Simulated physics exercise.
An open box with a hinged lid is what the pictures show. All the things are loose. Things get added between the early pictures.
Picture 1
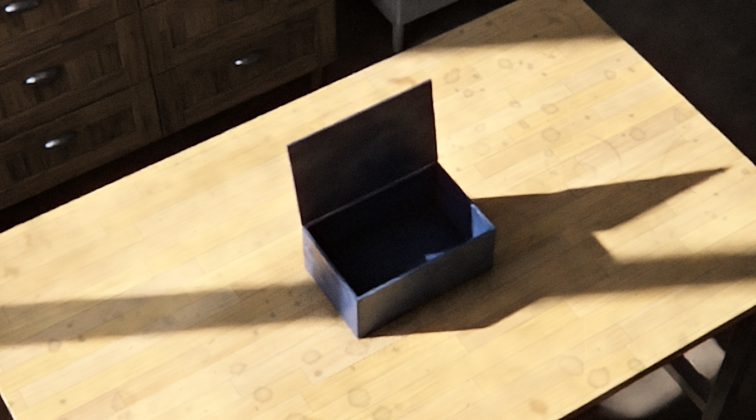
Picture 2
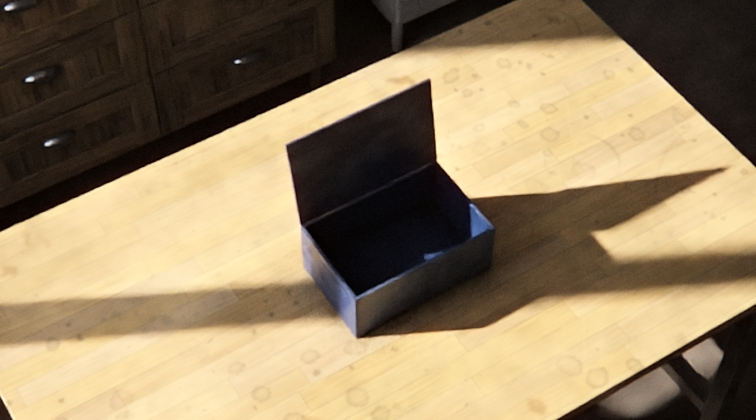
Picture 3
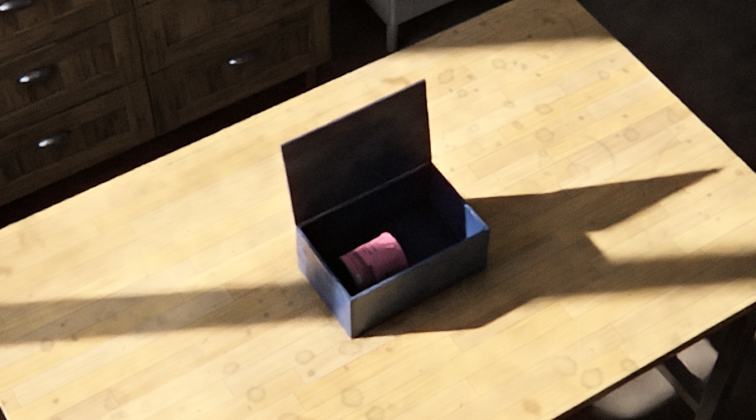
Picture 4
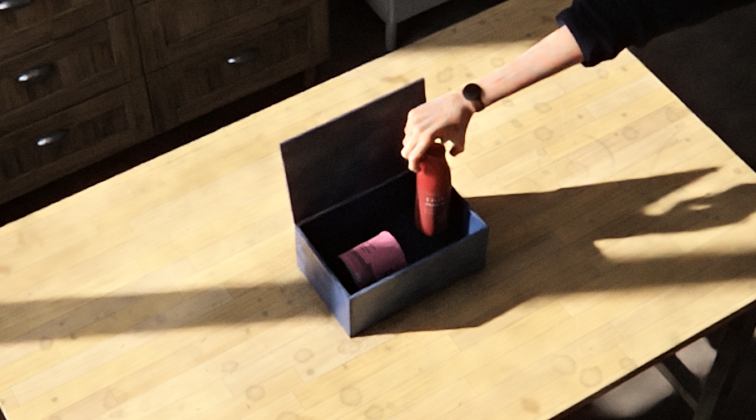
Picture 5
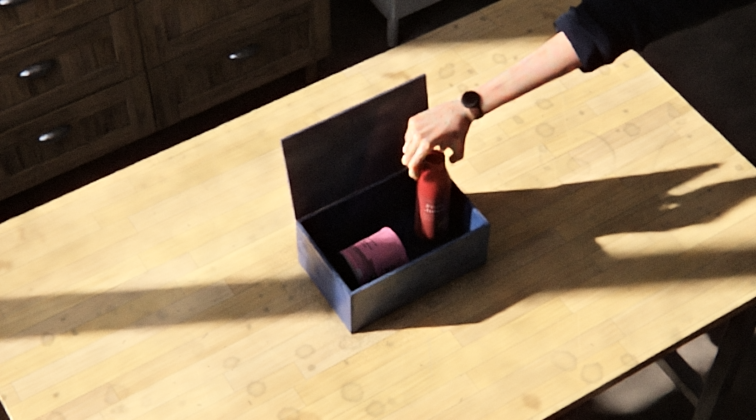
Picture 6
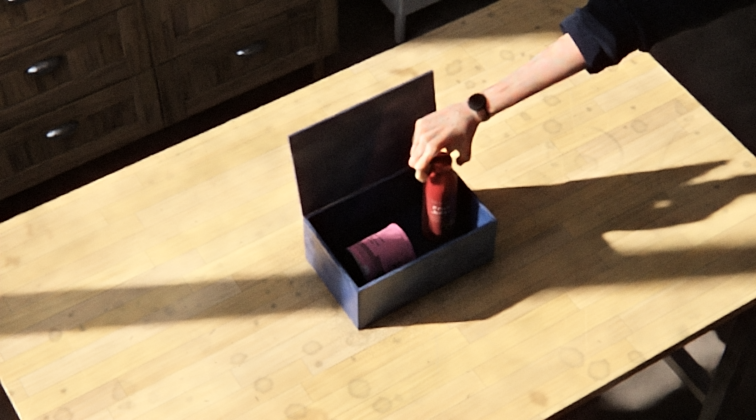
An open, dark box with a hinged lid sat empty on a wooden table, then a pink tin appeared inside, and a hand reached in from the right and lowered a red bottle slightly beside it.
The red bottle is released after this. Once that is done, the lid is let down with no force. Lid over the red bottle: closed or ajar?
Oh look, the lid is propped open.
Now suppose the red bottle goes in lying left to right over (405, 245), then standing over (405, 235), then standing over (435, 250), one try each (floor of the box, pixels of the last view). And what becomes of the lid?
First, it closes; second, it will not close; third, it is held up.
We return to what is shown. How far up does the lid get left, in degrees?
The lid sits around 14° above the rim.
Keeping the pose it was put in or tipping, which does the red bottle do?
The red bottle ends up leaning.
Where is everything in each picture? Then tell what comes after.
The last thing is not in view yet, in the first frame.
The last thing is not in view yet, in the second frame.
The last thing is not in view yet; pink tin (371, 267), in the third frame.
Still above its spot; red bottle (434, 188); pink tin (370, 266), in the fourth frame.
Still above its spot; red bottle (433, 194); pink tin (371, 262), in the fifth frame.
In place under the hand; red bottle (440, 196); pink tin (379, 258), in the sixth frame.
Then, 1.40 s past the last view, lid 72° above the rim.
Then, 2.10 s past the last view, lid 34° above the rim; red bottle rocked 22° from its first pose near (453, 210).
Then, 3.70 s past the last view, lid 16° above the rim; red bottle rocked 52° from its first pose near (450, 214).
Finally, lid 14° above the rim; down or leaning hard in the box, red bottle; pink tin still in place. Final places as the last picture's camera would see them, red bottle near (448, 213).
